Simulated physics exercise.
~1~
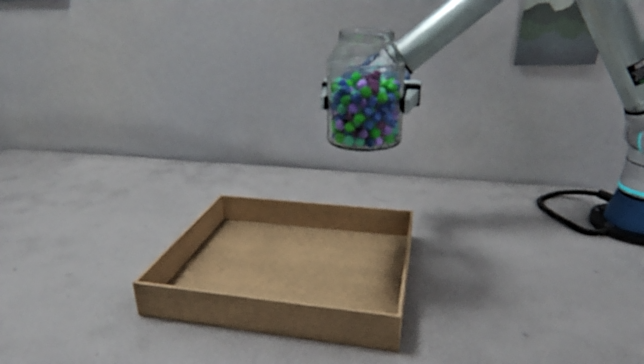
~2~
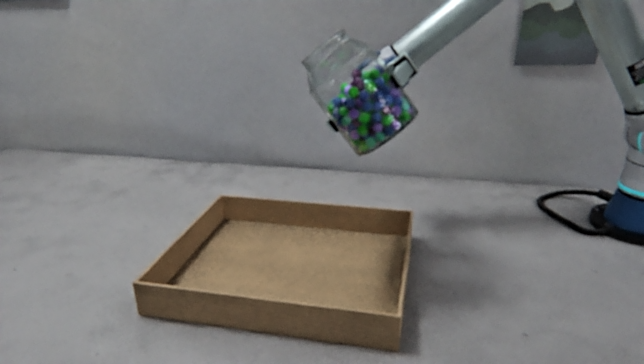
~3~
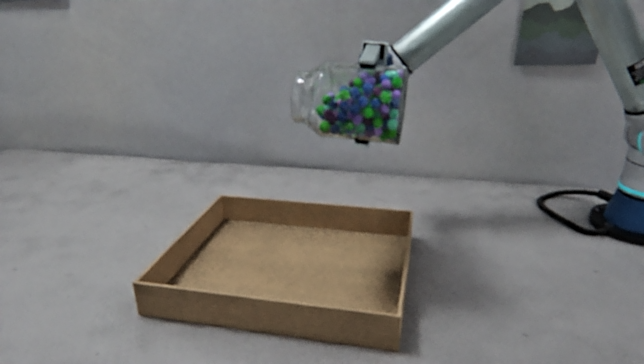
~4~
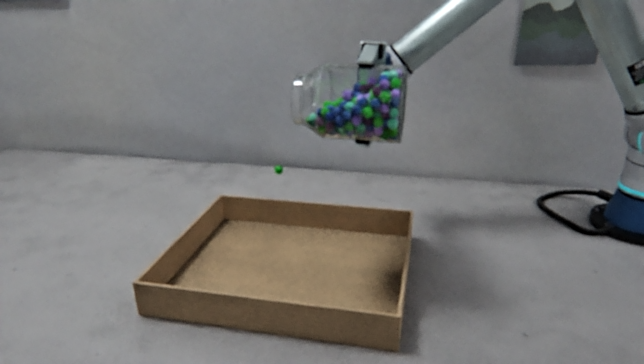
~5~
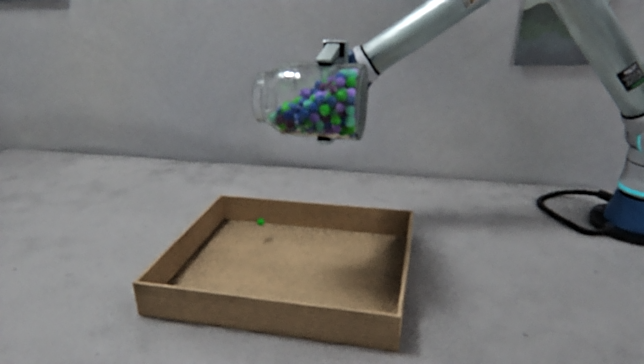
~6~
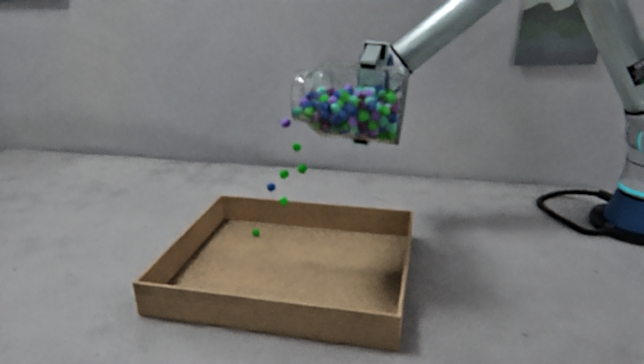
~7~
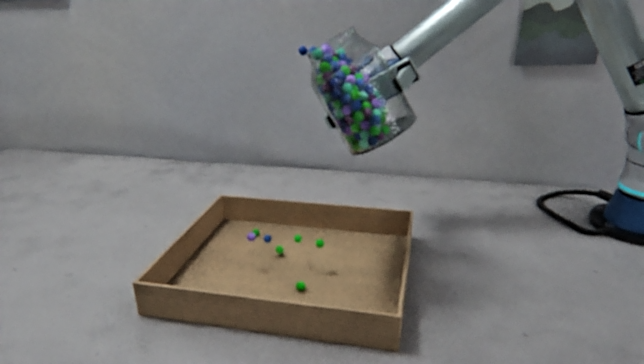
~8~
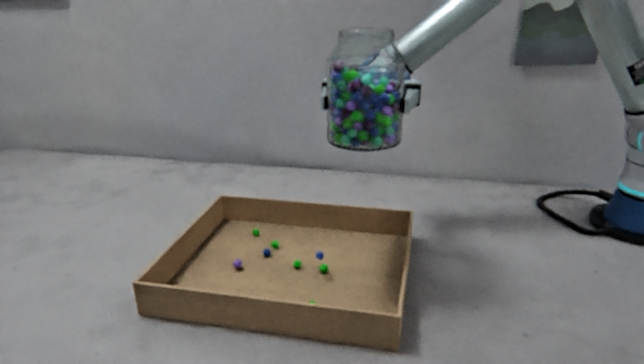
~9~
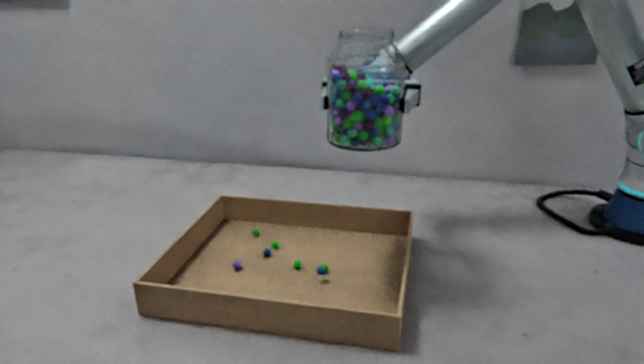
The clip opens with a robot arm holding a clear jar of green, blue and purple round sweets upright above an empty, shallow brown tray. The arm tips the jar to the left until it lies on its side, and a single green sweet drops out. Still on its side, the jar shifts left and then back right, and a small cluster of sweets falls towards the tray. The arm then swings the jar back upright while the fallen sweets scatter across the tray floor. It ends with the jar still mostly full and only a few sweets lying in the tray.
